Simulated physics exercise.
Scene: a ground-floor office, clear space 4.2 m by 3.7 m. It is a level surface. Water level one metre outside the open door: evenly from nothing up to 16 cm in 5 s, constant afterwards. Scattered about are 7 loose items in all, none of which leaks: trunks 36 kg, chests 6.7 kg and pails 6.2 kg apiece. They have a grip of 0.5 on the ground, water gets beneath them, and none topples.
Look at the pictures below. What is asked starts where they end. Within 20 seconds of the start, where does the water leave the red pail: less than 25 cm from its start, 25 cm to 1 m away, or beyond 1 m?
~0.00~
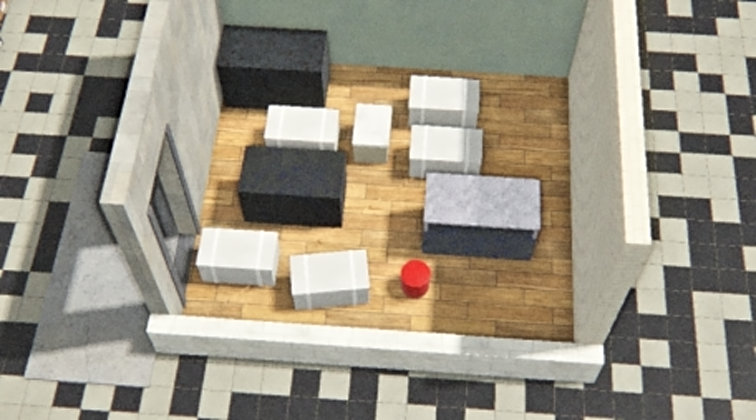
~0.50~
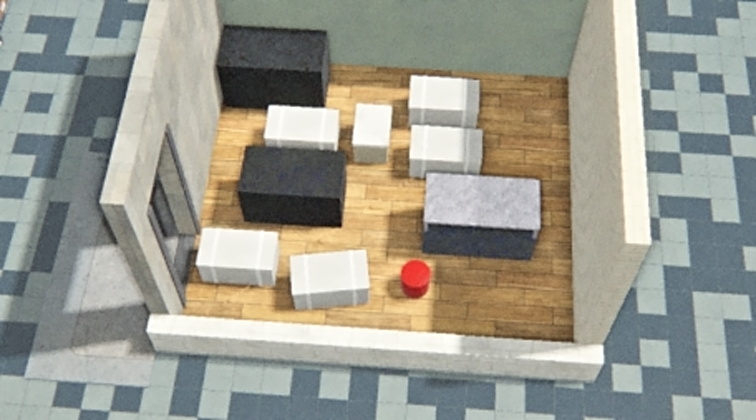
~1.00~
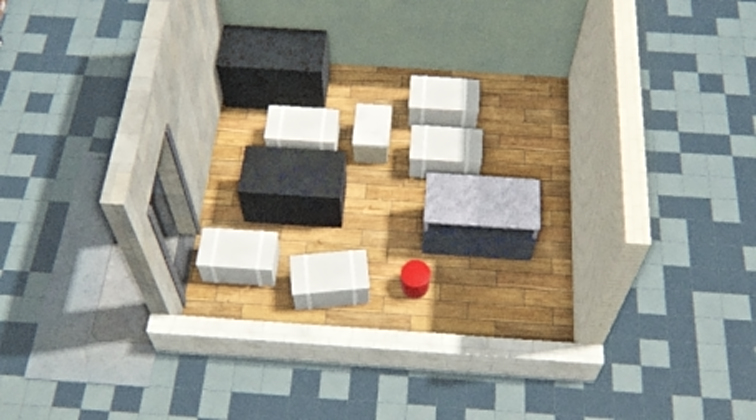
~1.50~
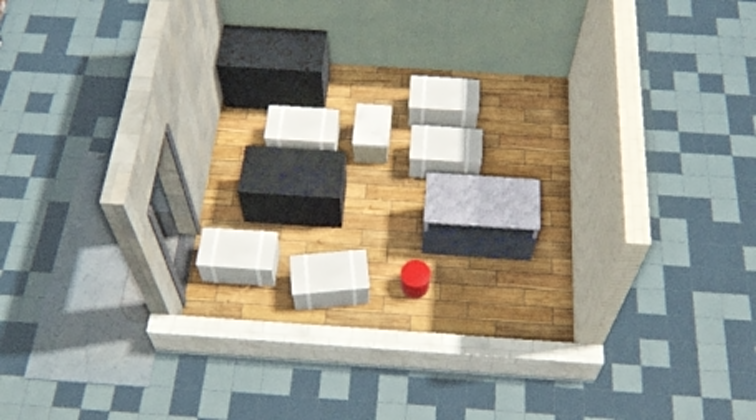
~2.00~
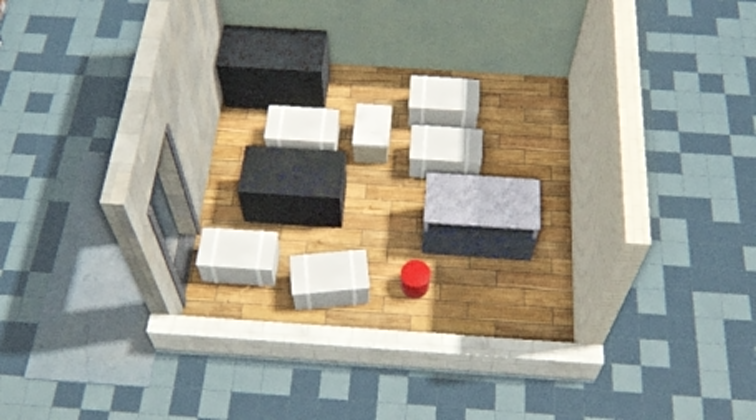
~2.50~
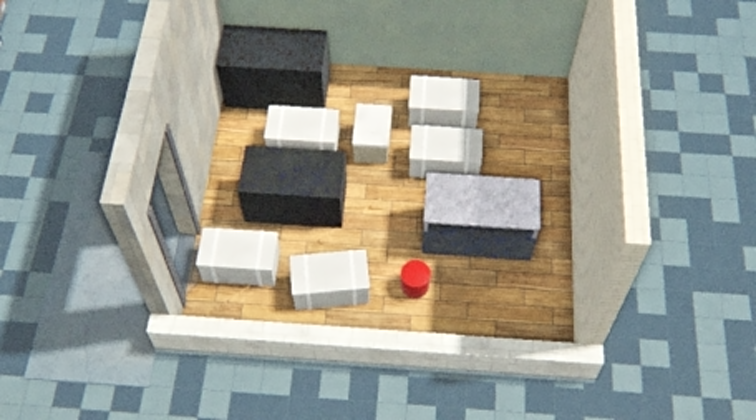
It sits tight.
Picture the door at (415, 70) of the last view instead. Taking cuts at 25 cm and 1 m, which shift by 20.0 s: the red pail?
In that case the red pail moves a short way.
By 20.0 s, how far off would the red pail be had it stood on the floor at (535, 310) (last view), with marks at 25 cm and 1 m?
Outcome - it ends up well away.
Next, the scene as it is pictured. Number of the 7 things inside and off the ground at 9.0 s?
I get 0.
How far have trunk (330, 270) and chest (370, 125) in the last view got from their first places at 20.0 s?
0 cm, 30 cm.
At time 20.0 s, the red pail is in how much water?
I'd put it at about 6 cm.
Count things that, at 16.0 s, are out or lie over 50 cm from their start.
The number comes to 0.
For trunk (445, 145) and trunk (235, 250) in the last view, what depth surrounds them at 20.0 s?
First roughly 6 cm, second roughly 7 cm.
After 4.0 s the red pail is near (416, 273), 0.0 m from its start, aground; 0 afloat.
After 9.0 s the red pail is near (416, 273), 0.0 m from its start, aground; 0 afloat.
After 16.0 s the red pail is near (416, 273), 0.0 m from its start, aground; 1 afloat.
After 20.0 s the red pail is near (416, 273), 0.0 m from its start, aground; 1 afloat.
